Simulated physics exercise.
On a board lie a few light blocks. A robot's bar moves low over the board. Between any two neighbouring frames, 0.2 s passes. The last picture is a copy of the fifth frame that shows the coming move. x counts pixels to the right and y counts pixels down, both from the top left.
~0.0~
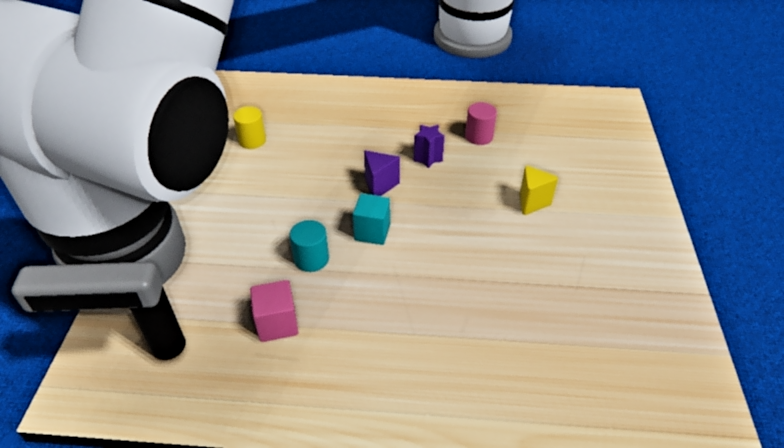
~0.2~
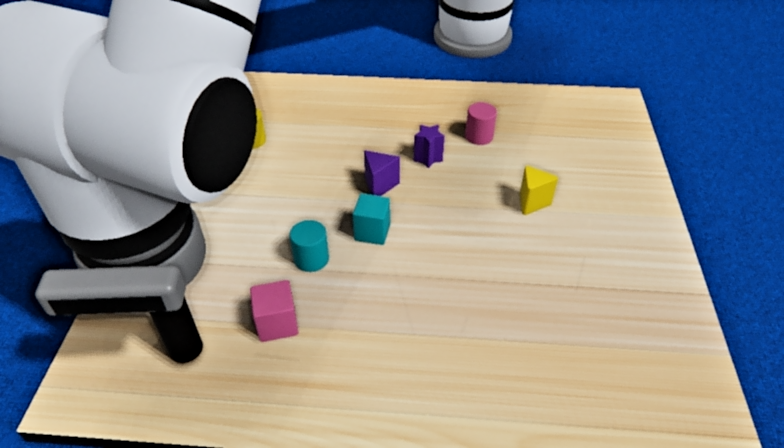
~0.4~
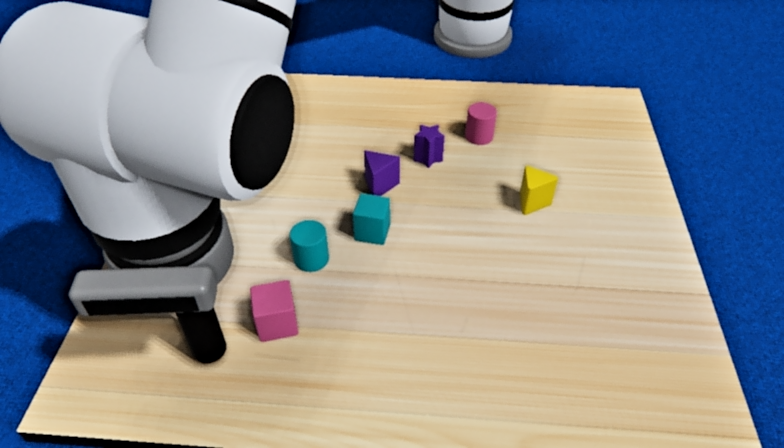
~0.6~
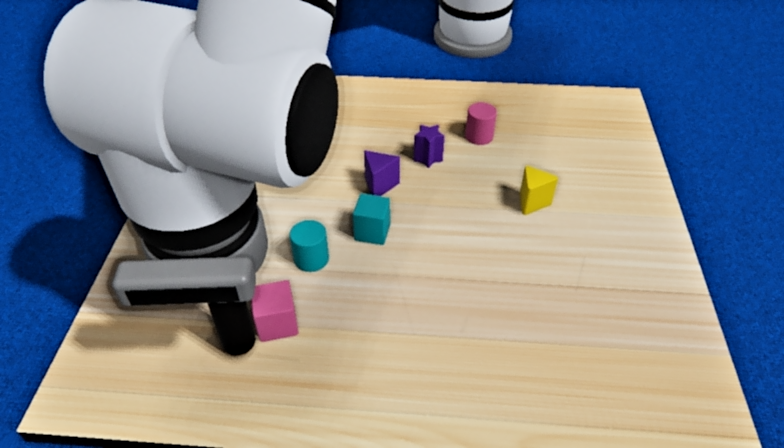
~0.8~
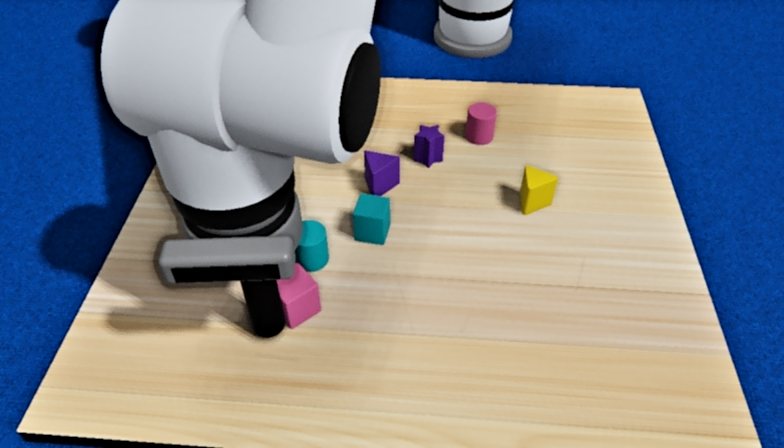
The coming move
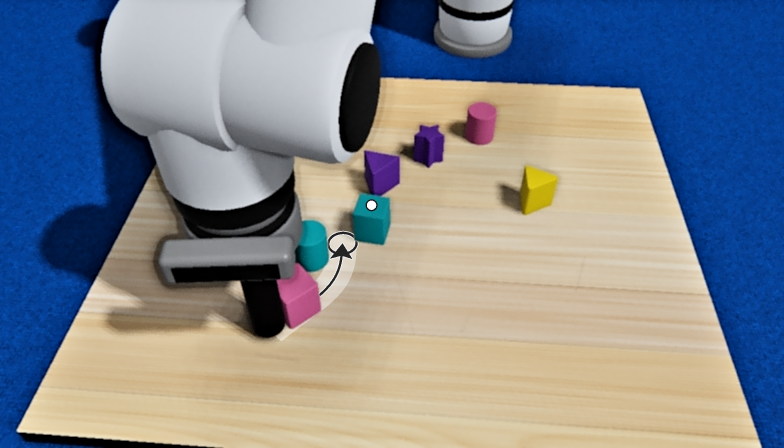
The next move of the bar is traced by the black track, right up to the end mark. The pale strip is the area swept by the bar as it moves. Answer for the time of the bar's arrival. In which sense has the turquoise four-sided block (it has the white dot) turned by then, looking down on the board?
My answer: Clockwise.
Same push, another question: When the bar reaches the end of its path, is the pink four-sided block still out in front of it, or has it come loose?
Carried ahead at the end.
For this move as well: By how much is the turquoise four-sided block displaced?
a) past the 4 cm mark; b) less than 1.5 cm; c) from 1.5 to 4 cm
Option c.
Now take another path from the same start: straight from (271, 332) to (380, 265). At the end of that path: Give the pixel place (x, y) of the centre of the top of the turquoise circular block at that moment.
At pixel (309, 215).
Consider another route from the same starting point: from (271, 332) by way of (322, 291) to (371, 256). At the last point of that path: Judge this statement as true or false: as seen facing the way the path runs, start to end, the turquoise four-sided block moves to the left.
Verdict: True.
Path on the board, from (271, 332) through (308, 304) and (336, 276) to (342, 243); the dot is on the turquoise four-sided block.
On the path given first. One third of the way, bar (307, 297); pink four-sided block (322, 253), turned 25° anticlockwise; turquoise circular block (310, 223).
Two thirds of the way, bar (335, 268); pink four-sided block (347, 225), turned 35° anticlockwise; turquoise circular block (311, 216).
At the end, bar (342, 236); pink four-sided block (359, 197); turquoise circular block (308, 212); turquoise four-sided block (392, 186), turned 30° clockwise; purple triangular block in place.
